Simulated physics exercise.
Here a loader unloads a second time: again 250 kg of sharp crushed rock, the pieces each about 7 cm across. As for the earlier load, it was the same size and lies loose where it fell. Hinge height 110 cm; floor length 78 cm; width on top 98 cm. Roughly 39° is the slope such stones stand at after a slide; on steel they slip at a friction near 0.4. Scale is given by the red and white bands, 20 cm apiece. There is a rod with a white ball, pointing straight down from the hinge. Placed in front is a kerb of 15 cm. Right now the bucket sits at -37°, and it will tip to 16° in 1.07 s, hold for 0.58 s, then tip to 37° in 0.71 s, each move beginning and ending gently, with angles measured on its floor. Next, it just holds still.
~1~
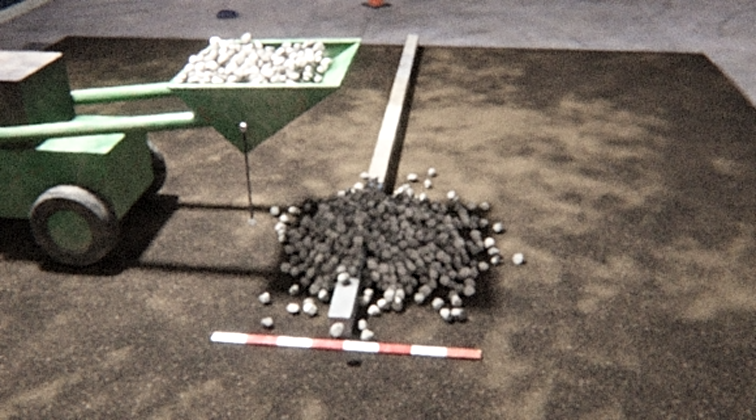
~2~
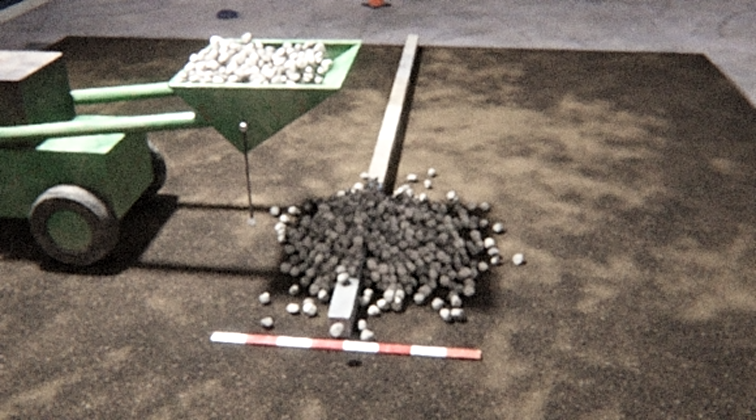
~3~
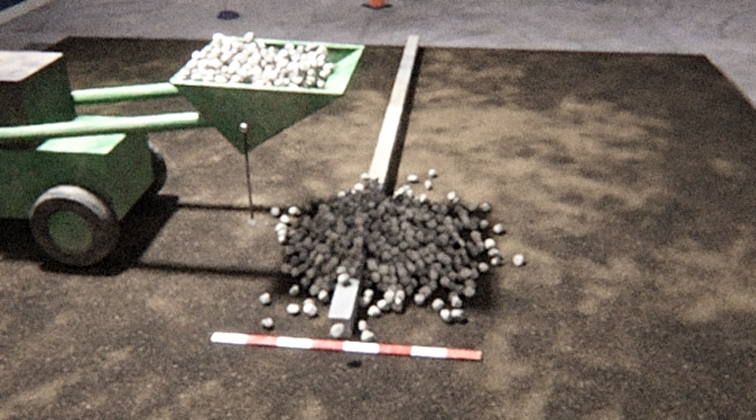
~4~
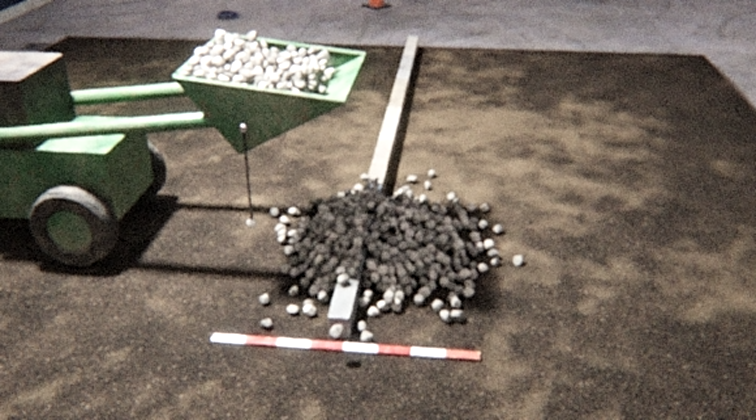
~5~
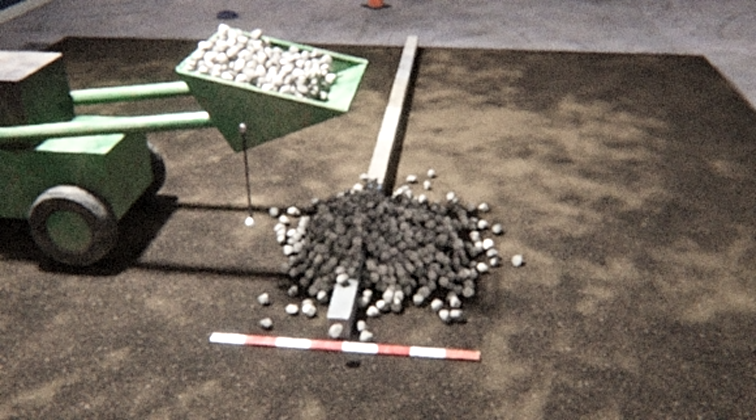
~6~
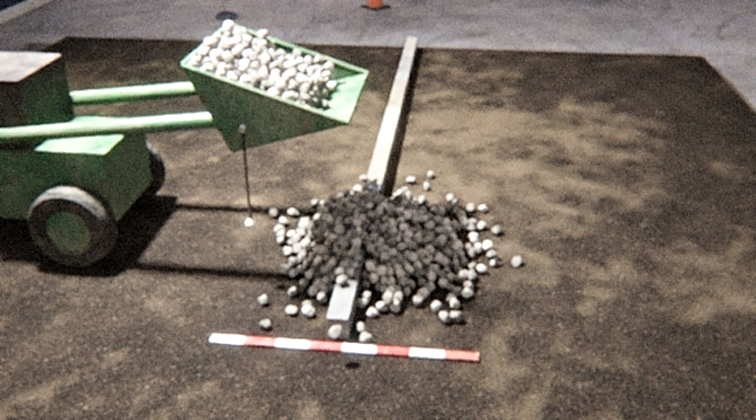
The green bucket of pale stones tilts gently down to the right near a stone pile.
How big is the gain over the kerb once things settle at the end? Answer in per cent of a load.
The gain is about 59 per cent of a load.
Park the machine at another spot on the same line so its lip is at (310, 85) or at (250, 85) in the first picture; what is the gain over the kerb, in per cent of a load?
20 %, then 0 %.
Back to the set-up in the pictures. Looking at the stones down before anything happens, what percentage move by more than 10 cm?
Roughly 0 percent.
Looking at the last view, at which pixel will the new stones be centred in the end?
Middle: Approx. (377, 223) px.
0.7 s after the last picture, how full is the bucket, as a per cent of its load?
It still holds about 100 per cent.
Then, 0.4 s after the last picture the floor is at 8°; in per cent of one load, 100 in the bucket, 42 on this side of the kerb, 58 over the kerb; the foremost stones are at (491, 244).
Then, 0.7 s after the last picture the floor is at 16°; in per cent of one load, 99 in the bucket, 43 on this side of the kerb, 58 over the kerb; the foremost stones are at (491, 244).
Then, 2.4 s after the last picture the floor is at 37°; in per cent of one load, 6 in the bucket, 88 on this side of the kerb, 107 over the kerb; the foremost stones are at (500, 240).
Then, 4.8 s after the last picture the floor is at 37°; in per cent of one load, 0 in the bucket, 82 on this side of the kerb, 118 over the kerb; the foremost stones are at (500, 240). Net gain over the kerb, 59.
